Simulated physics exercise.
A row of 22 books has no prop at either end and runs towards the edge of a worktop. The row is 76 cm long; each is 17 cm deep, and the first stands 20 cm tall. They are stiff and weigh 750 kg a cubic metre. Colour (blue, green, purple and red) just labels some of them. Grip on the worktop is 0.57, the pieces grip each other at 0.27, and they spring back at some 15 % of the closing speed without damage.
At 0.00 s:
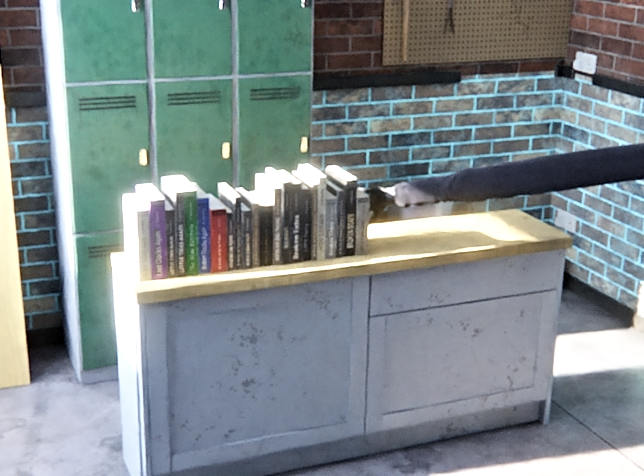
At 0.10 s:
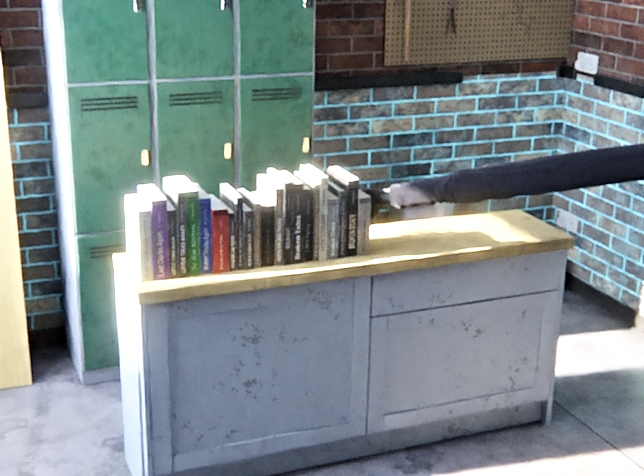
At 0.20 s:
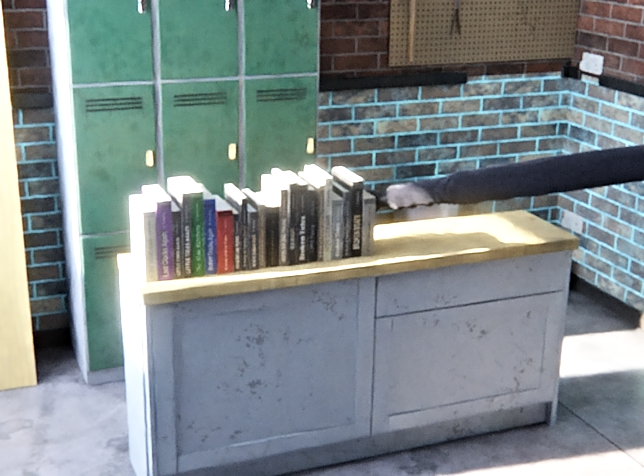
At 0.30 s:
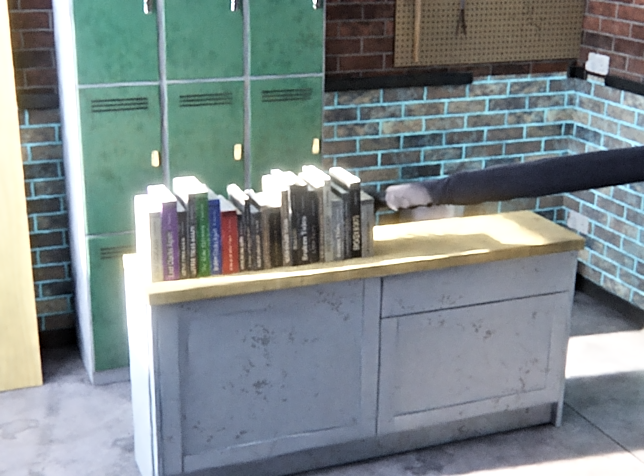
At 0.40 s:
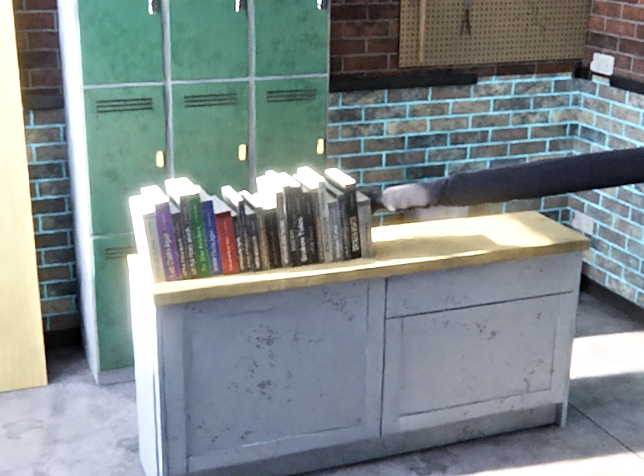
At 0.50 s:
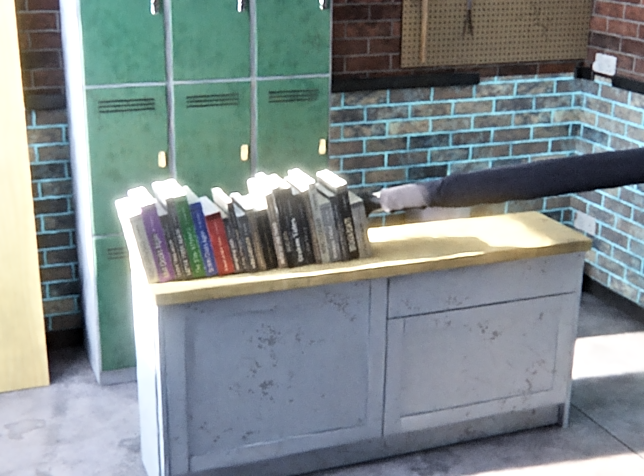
A hand reaches in from the right and pushes a row of books, leaning them left.
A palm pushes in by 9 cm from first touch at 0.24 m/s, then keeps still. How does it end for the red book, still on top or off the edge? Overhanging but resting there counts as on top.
The red book is still on top.
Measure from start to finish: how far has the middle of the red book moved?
About 15 cm.
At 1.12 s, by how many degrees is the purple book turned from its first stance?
About 120°.
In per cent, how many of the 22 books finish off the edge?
Roughly 25 per cent of them.
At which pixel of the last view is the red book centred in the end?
Around (182, 248).
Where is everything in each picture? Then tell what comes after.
In the first frame (each place is the centre of the face we see best; the camera pans a little), hand (380, 199) 48 mm from the first; red book (219, 241); green book (192, 234); purple book (158, 240); all in place.
In the second frame, hand (375, 200) 24 mm from the first; red book (221, 242).
In the third frame, hand 1 mm in; red book (226, 243).
In the fourth frame, hand 24 mm in; red book (230, 243); 6 have shifted.
In the fifth frame, hand 48 mm in; red book (227, 243) tilted 7°; green book (199, 236) tilted 7°; steepest lean 7°, the book at (153, 248); 22 have shifted.
In the sixth frame, hand (365, 204) 7 cm in; red book (220, 244) tilted 12°; purple book (158, 244) tilted 12°; green book (190, 237) tilted 12°; steepest lean 13°, the book at (144, 250); 22 have shifted.
By 0.72 s, none of the 22 books off the edge, 22 disturbed; red book tilted 18°; purple book tilted 35°.
By 1.12 s, 3 of the 22 books off the edge; red book tilted 18°; purple book on its side.
By 1.48 s, 5 of the 22 books off the edge; red book tilted 48°; green book on its side.
When it is over (1.9 s), 5 of the 22 books off the edge; red book tilted 61°; purple book on its side; blue book on its side. In pixels of the last frame, middles, red book near (182, 248), purple book near (34, 444).
